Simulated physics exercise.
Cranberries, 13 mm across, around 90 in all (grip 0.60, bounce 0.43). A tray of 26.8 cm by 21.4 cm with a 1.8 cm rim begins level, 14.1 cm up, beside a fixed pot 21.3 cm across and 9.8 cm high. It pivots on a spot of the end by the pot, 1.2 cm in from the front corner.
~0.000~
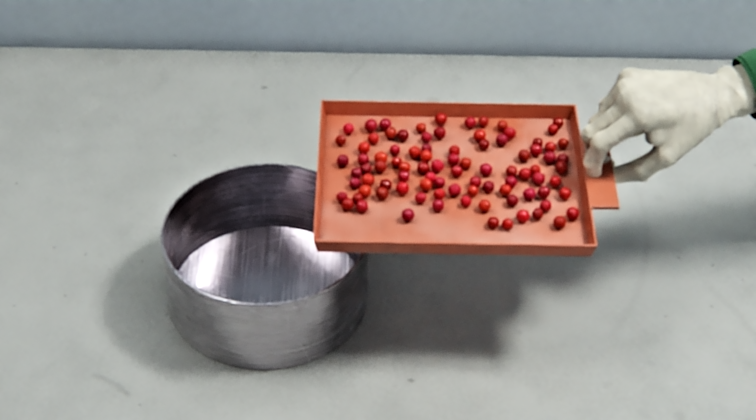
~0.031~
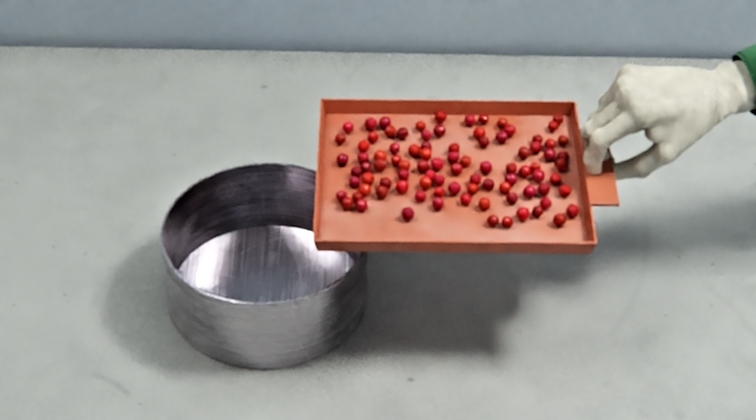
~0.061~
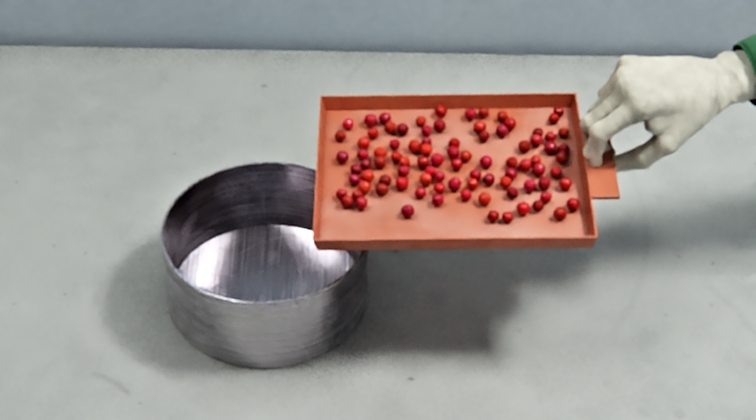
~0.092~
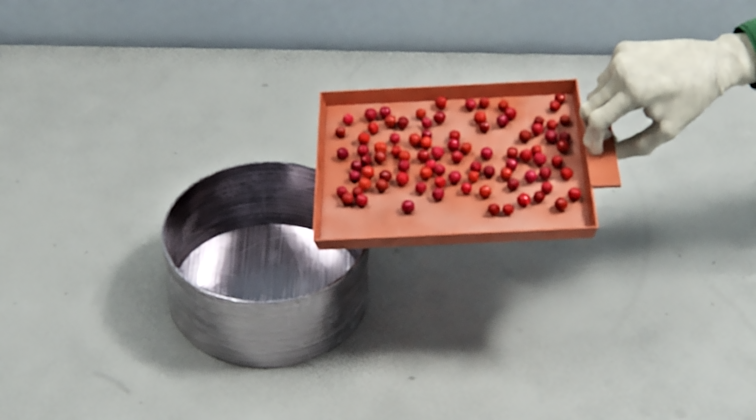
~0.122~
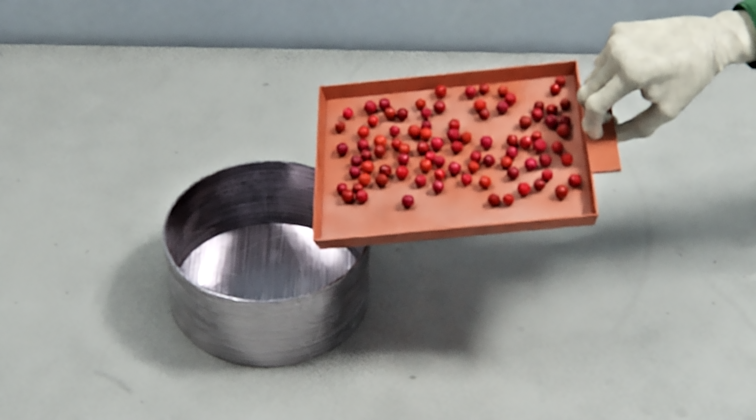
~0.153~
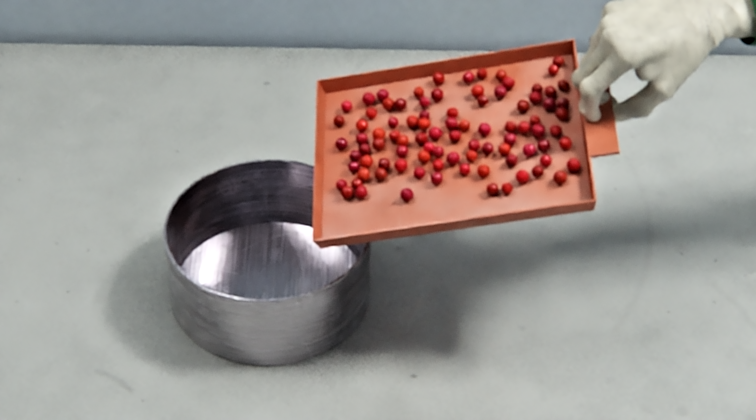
A flat reddish-brown tray scattered with small red balls starts level, its left end over the rim of a round metal pot, then tilts gradually as a white-gloved hand raises the handle on the right.
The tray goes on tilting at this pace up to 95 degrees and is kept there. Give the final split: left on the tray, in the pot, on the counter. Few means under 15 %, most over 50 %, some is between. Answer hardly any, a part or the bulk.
Tray hardly any, pot the bulk, counter a part.
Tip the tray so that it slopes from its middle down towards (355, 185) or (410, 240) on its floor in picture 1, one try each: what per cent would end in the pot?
About 95 and 5 per cent.
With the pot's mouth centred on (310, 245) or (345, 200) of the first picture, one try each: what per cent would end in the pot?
About 80 and 0 per cent.
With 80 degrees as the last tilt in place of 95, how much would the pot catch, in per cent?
It would be near 55 per cent.
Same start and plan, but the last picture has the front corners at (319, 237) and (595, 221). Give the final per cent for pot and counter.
Pot 20, counter 80.
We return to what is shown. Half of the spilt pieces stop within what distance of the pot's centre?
Some 24 cm.
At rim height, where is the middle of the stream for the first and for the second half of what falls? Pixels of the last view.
At about (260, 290), then at (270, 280).
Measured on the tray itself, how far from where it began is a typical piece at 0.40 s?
Roughly 4 cm.
After 0.40 s, tilt 55 degrees; the tray holds 100 %, the pot 0 %.
After 0.57 s, tilt 82 degrees; the tray holds 100 %, the pot 0 %.
After 0.86 s, tilt 95 degrees; the tray holds 5 %, the pot 70 %.
By 1.7 s all is still; tray 0 %, pot 70 %, counter 30 %.
